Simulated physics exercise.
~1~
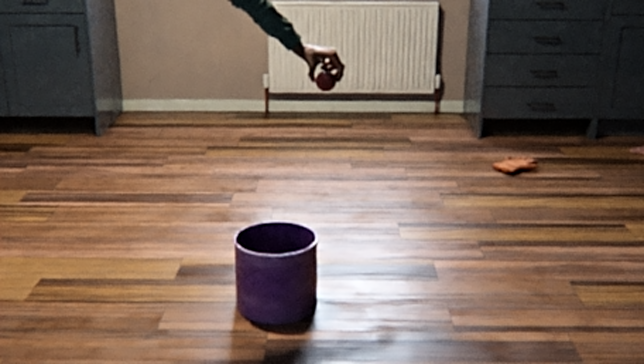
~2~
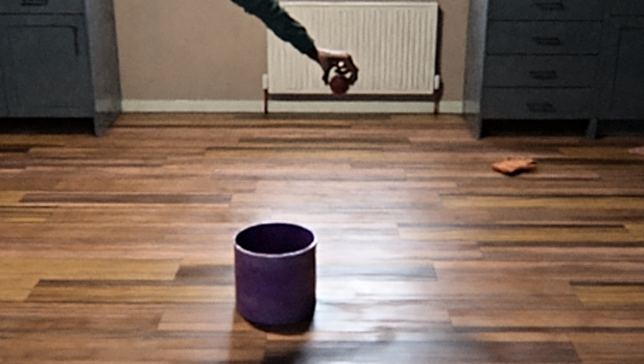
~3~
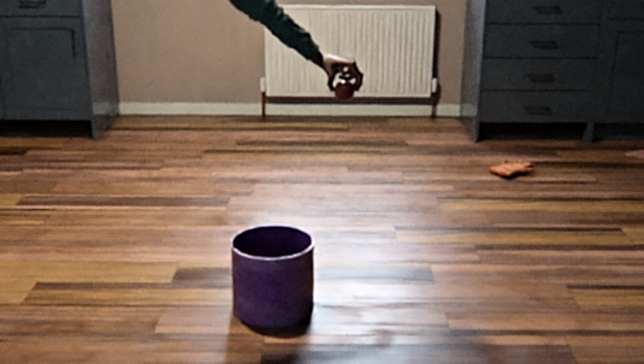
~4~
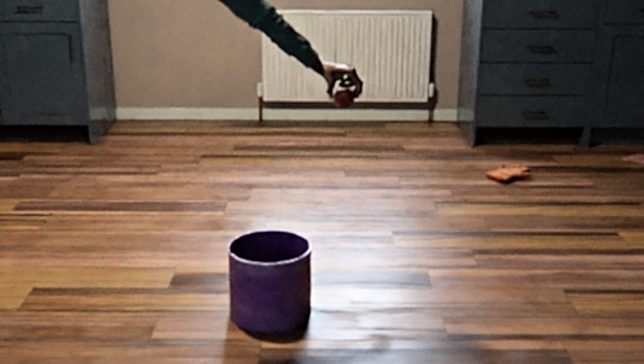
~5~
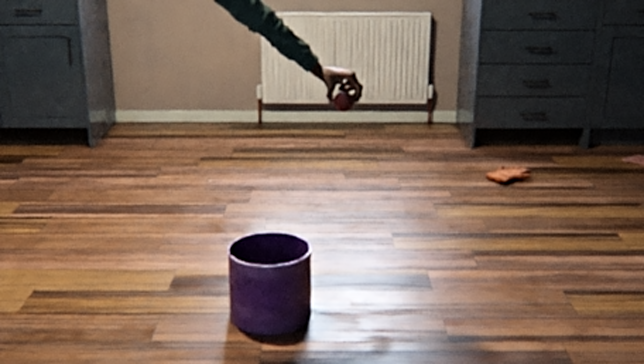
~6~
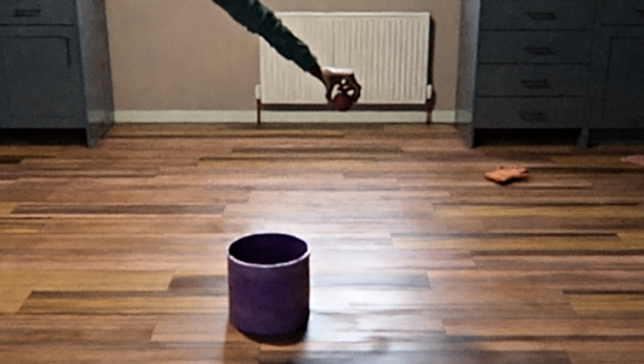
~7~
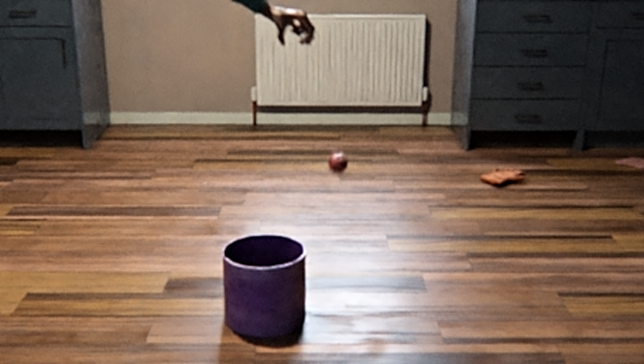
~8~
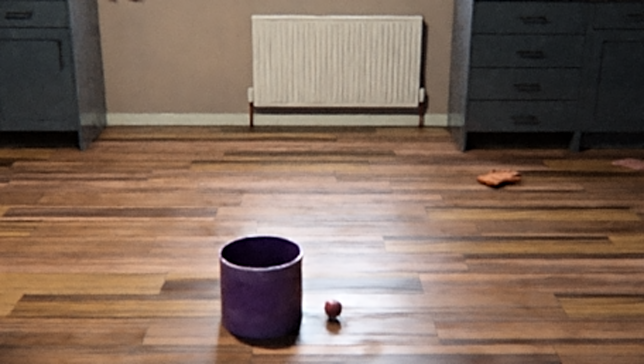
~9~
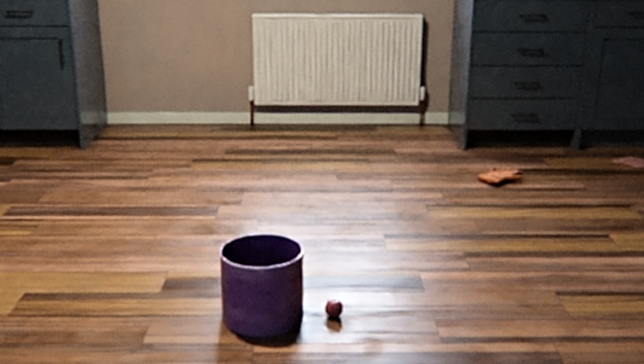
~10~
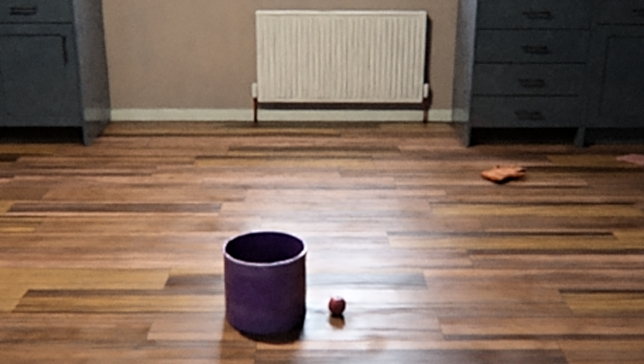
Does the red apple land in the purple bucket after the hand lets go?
No, the red apple misses the bucket and ends up on the floor just to the right of it.
